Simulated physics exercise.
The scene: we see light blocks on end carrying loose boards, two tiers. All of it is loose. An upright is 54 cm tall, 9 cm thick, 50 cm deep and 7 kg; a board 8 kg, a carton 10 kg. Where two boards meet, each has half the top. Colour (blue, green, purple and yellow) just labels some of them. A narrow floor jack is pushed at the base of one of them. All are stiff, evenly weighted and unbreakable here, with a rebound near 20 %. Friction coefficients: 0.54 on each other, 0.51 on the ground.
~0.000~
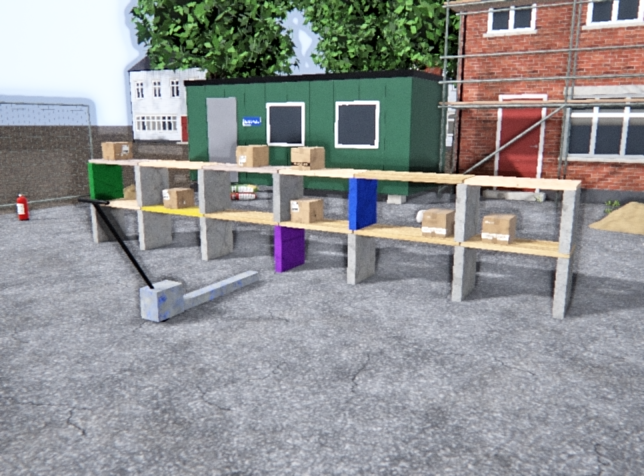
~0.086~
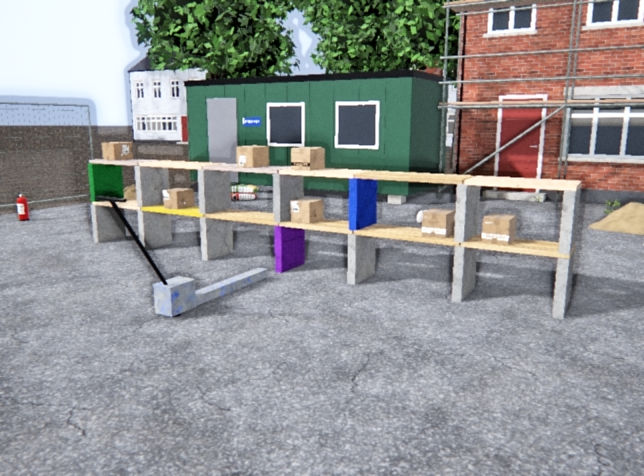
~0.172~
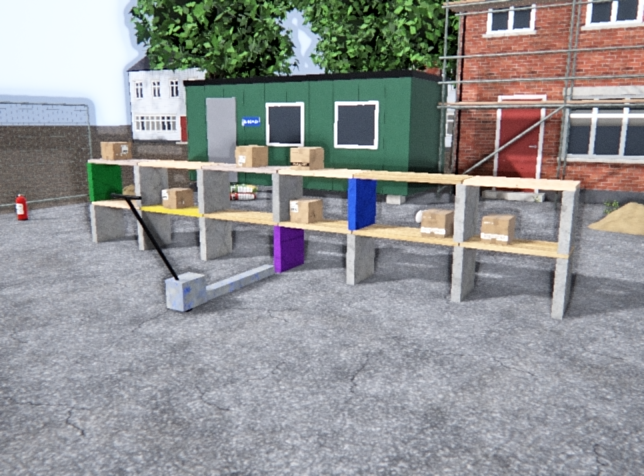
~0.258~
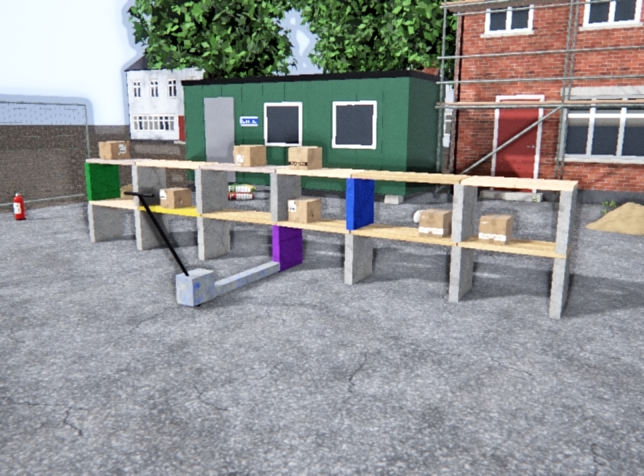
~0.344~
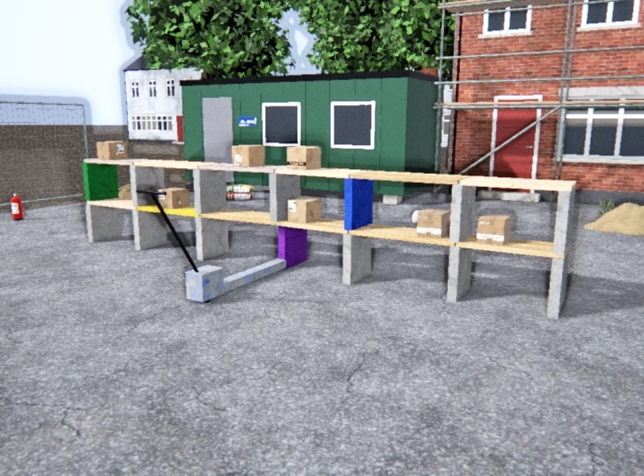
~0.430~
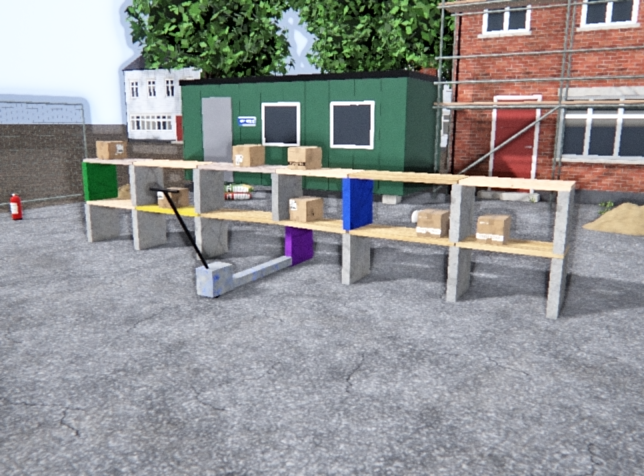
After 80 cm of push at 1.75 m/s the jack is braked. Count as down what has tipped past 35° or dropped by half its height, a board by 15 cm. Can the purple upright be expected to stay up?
It holds its level.
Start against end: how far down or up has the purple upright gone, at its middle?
It ends some 0 cm lower.
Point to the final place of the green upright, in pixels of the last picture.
Near (93, 233).
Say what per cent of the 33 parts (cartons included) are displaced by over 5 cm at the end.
80 per cent.
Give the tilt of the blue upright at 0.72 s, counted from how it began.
Some 0°.
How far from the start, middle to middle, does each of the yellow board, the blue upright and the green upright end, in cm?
Moved: Yellow 0, blue 100, green 90.
After 0.72 s, none of the 33 pieces down, 29 disturbed; purple upright leaning 8°; green upright shifted 29 mm.
After 1.08 s, 11 of the 33 pieces down; purple upright shifted 1.05 m; blue upright leaning 13°.
After 1.68 s, 22 of the 33 pieces down; purple upright shifted 1.05 m; green upright leaning 70°.
After 2.04 s, 26 of the 33 pieces down; purple upright shifted 1.05 m; green upright on its side.
At rest (3.1 s), 26 of the 33 pieces down; purple upright shifted 1.05 m; blue upright on its side; green upright on its side. As the last picture would show them, middles, purple upright near (331, 231), blue upright near (403, 274).
